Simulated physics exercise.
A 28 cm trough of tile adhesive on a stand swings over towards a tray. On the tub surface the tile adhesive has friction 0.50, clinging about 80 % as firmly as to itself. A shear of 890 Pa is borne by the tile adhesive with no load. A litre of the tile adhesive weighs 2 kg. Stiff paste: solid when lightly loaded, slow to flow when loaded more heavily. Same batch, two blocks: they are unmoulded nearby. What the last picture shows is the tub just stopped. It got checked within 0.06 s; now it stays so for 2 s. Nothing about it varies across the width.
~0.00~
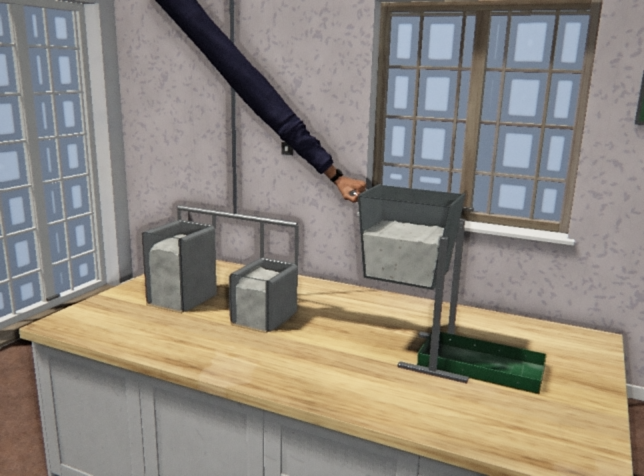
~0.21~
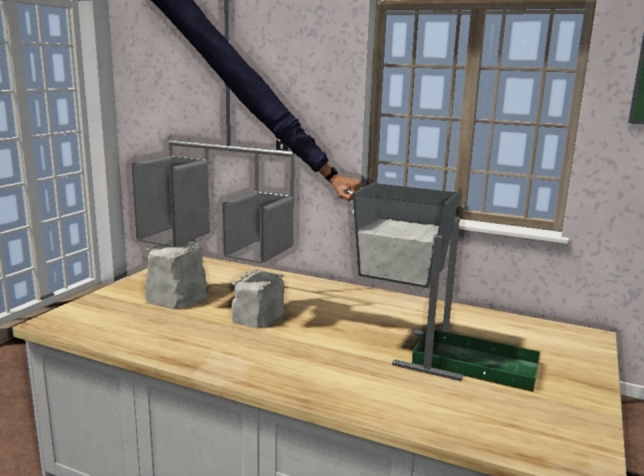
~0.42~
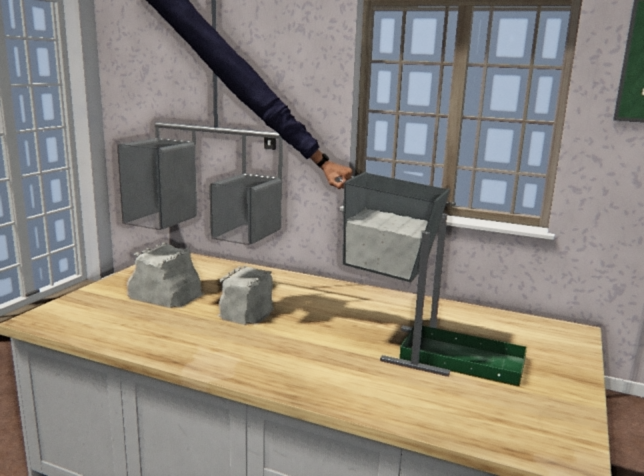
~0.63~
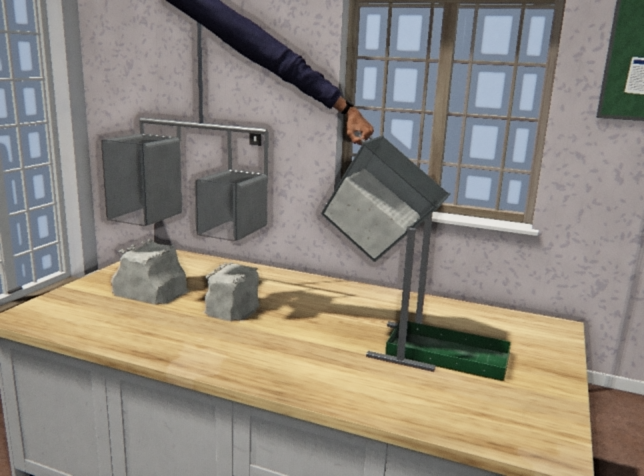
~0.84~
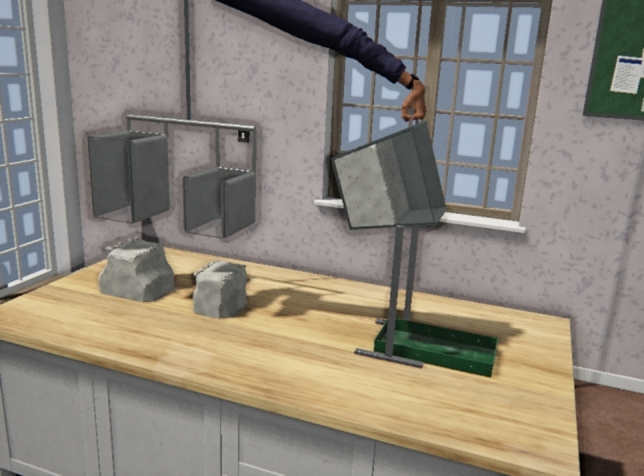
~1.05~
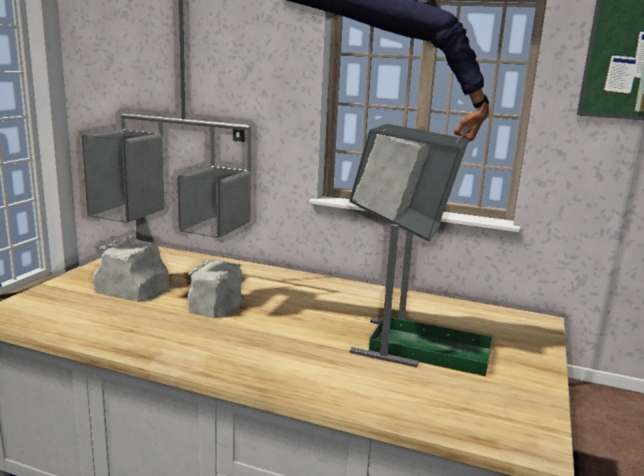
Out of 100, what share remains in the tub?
45 out of 100.
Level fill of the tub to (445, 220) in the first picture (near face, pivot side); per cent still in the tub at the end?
It would come to roughly 0 percent.
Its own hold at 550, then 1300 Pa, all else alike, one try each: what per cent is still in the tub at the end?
Roughly 40 % followed by roughly 40 %.
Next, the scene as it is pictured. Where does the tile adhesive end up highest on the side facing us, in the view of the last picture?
Highest point: Approx. (396, 193).
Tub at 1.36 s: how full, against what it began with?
About 60 %.
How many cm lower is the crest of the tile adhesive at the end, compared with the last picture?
18 cm.
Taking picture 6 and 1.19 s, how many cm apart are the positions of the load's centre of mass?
About 7 cm.
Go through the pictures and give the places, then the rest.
Handle-side rim at (360, 196), tilt 0 degrees; highest point of the tile adhesive at (418, 241); test blocks 27 cm, 17 cm high (left to right), in the first frame.
Handle-side rim at (355, 194), tilt 0 degrees; highest point of the tile adhesive at (413, 239); test blocks 24 cm, 17 cm high (left to right), in the second frame.
Handle-side rim at (347, 183), tilt 5 degrees; highest point of the tile adhesive at (350, 222); test blocks 20 cm, 17 cm high (left to right), in the third frame.
Handle-side rim at (366, 144), tilt 35 degrees; highest point of the tile adhesive at (346, 180); test blocks 20 cm, 17 cm high (left to right), in the fourth frame.
Handle-side rim at (414, 129), tilt 71 degrees; highest point of the tile adhesive at (373, 147); test blocks 20 cm, 17 cm high (left to right), in the fifth frame.
Handle-side rim at (460, 150), tilt 102 degrees; highest point of the tile adhesive at (381, 136); test blocks 20 cm, 17 cm high (left to right), in the sixth frame.
By 1.19 s, the tub is at 102 degrees and holds 100 %.
By 1.36 s, the tub is at 102 degrees and holds 60 %.
By 1.53 s, the tub is at 102 degrees and holds 45 %.
By 1.70 s, the tub is at 102 degrees and holds 45 %.
By 3.05 s, at the end, the tub is at 102 degrees and holds 45 %.
